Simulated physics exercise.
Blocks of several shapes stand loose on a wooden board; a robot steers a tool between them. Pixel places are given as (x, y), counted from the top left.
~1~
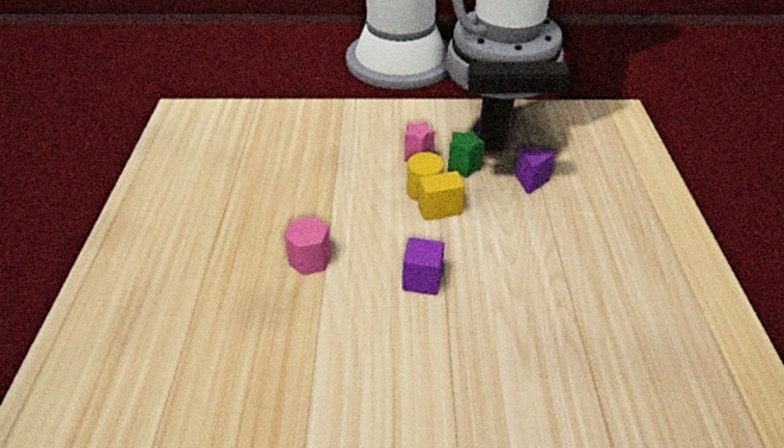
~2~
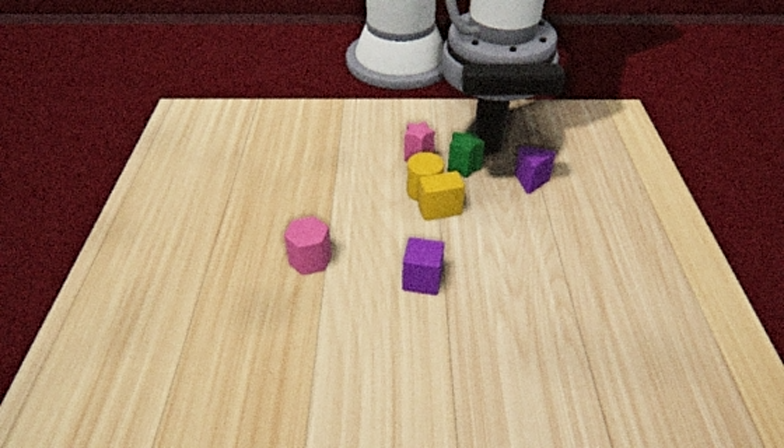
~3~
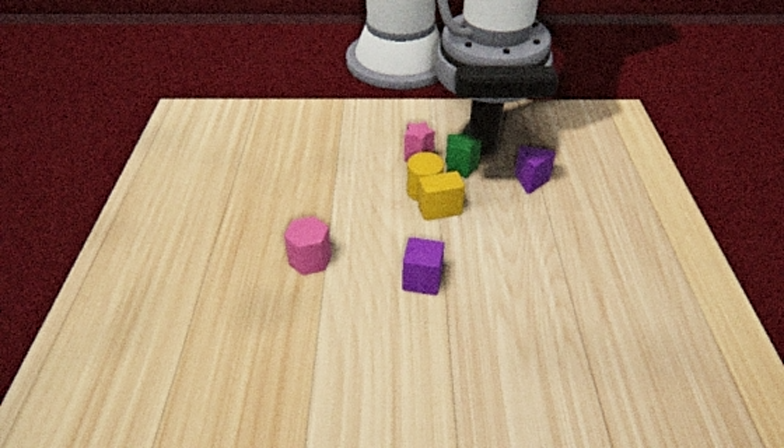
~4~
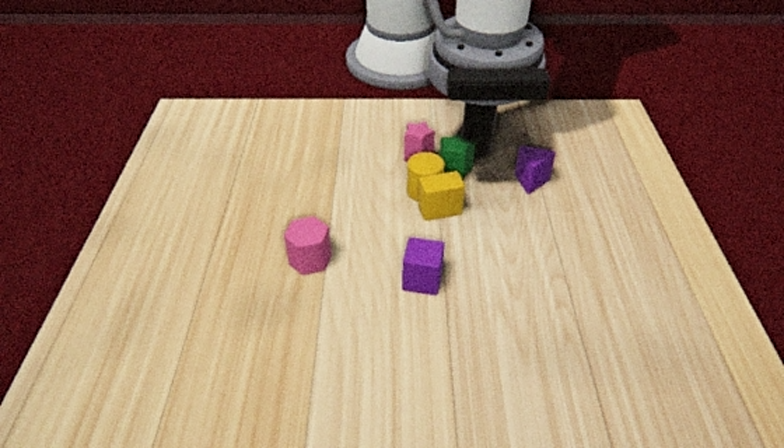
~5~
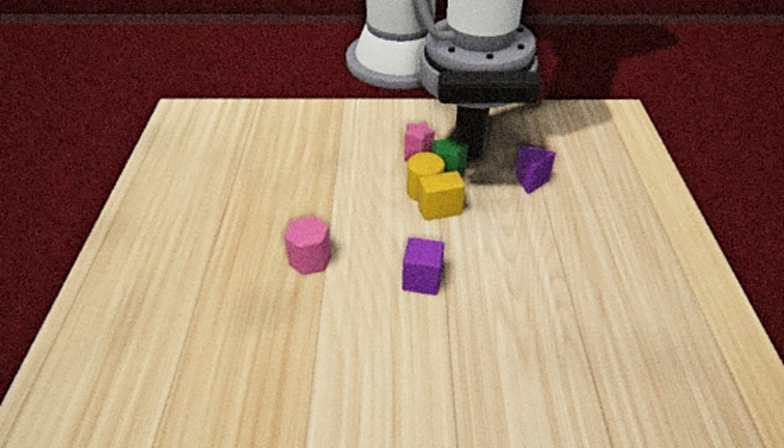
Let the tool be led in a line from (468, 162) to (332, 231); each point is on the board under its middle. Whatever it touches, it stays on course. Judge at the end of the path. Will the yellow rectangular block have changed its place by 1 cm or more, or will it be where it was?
It sits in its place.
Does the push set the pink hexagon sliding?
Yes.
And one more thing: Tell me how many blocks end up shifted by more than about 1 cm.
I count three at least.
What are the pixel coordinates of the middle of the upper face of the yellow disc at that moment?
For the centre of its top, I'd go with (305, 227).
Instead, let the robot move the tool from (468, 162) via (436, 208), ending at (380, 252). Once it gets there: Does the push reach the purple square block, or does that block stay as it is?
Displaced, by a centimetre or more.
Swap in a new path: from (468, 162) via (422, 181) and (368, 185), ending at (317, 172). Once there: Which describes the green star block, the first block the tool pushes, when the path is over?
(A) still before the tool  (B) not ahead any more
B (not ahead any more)
What follows on the original path. One third of the way, tool (427, 173); yellow disc (385, 182); green star block (400, 162), turned 20° clockwise.
Two thirds of the way, tool (381, 196); yellow disc (336, 209); green star block (351, 185), turned 20° clockwise.
At the end, tool (331, 221); pink hexagon (280, 254); yellow disc (305, 227); yellow rectangular block unmoved; green star block (296, 202), turned 40° clockwise.
